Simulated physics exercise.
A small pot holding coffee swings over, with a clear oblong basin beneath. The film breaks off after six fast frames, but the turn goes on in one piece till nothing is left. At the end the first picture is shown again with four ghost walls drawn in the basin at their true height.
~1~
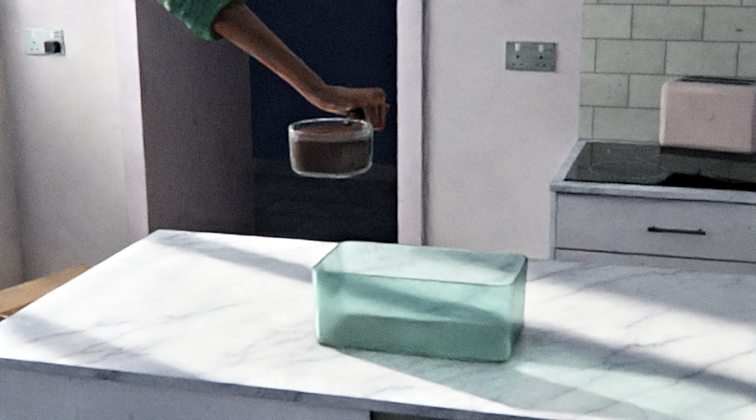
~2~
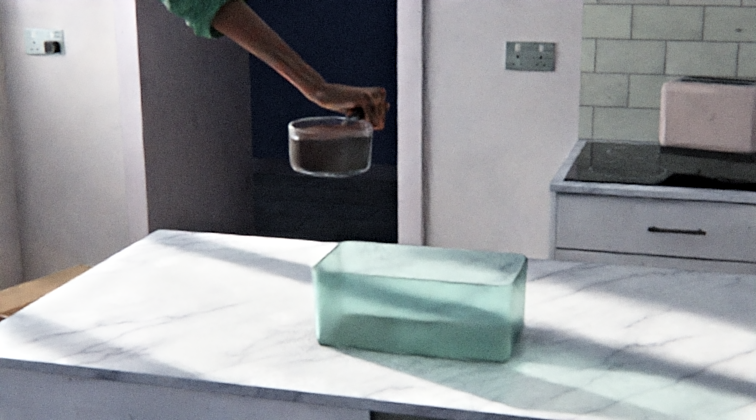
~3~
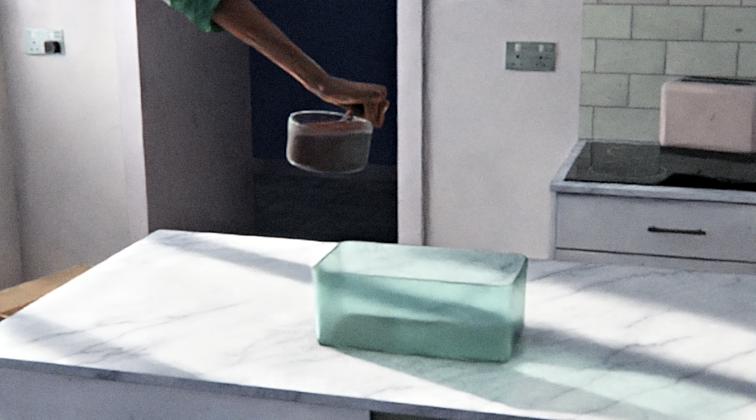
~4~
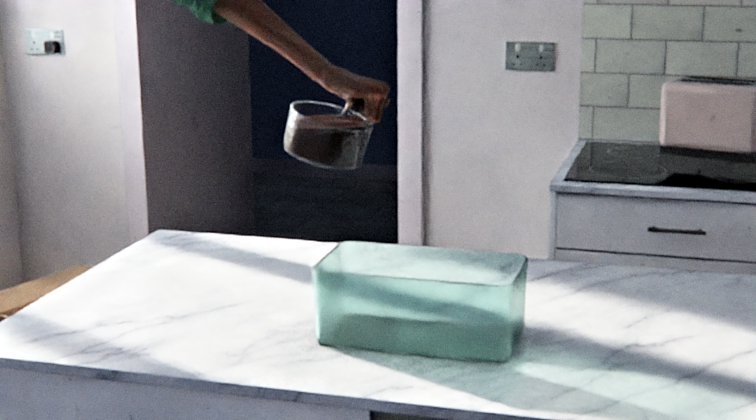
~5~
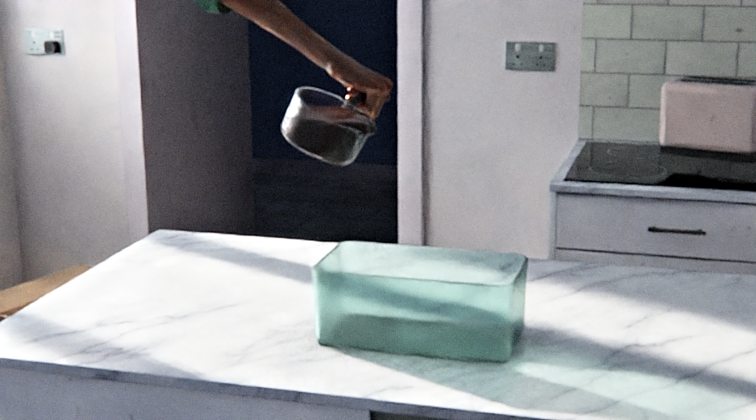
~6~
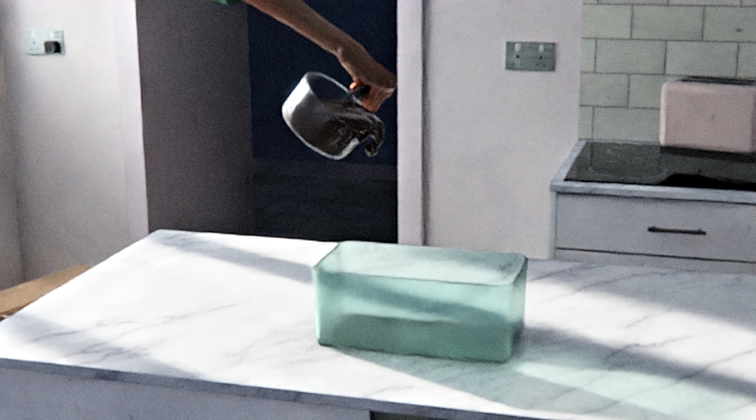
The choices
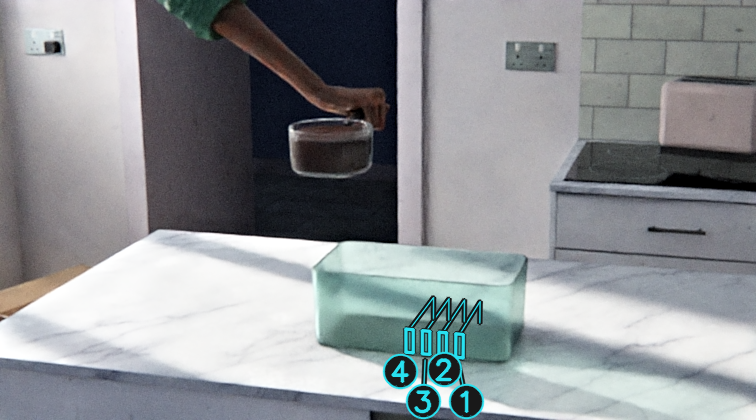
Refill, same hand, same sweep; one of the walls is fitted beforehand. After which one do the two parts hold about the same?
Take 2.
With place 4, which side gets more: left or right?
The right one.
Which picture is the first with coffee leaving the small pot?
Picture 4.
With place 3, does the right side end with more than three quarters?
No, it does not.
In cyan, 1 at (458, 363); 2 at (441, 361); 3 at (425, 359); 4 at (408, 357).
With 1, about 69 % ends left of the wall and 21 % right of it; 9 % is lost outside.
With 2, about 43 % ends left of the wall and 51 % right of it; 5 % is lost outside.
With 3, about 27 % ends left of the wall and 68 % right of it; 4 % is lost outside.
With 4, about 19 % ends left of the wall and 75 % right of it; 5 % is lost outside.
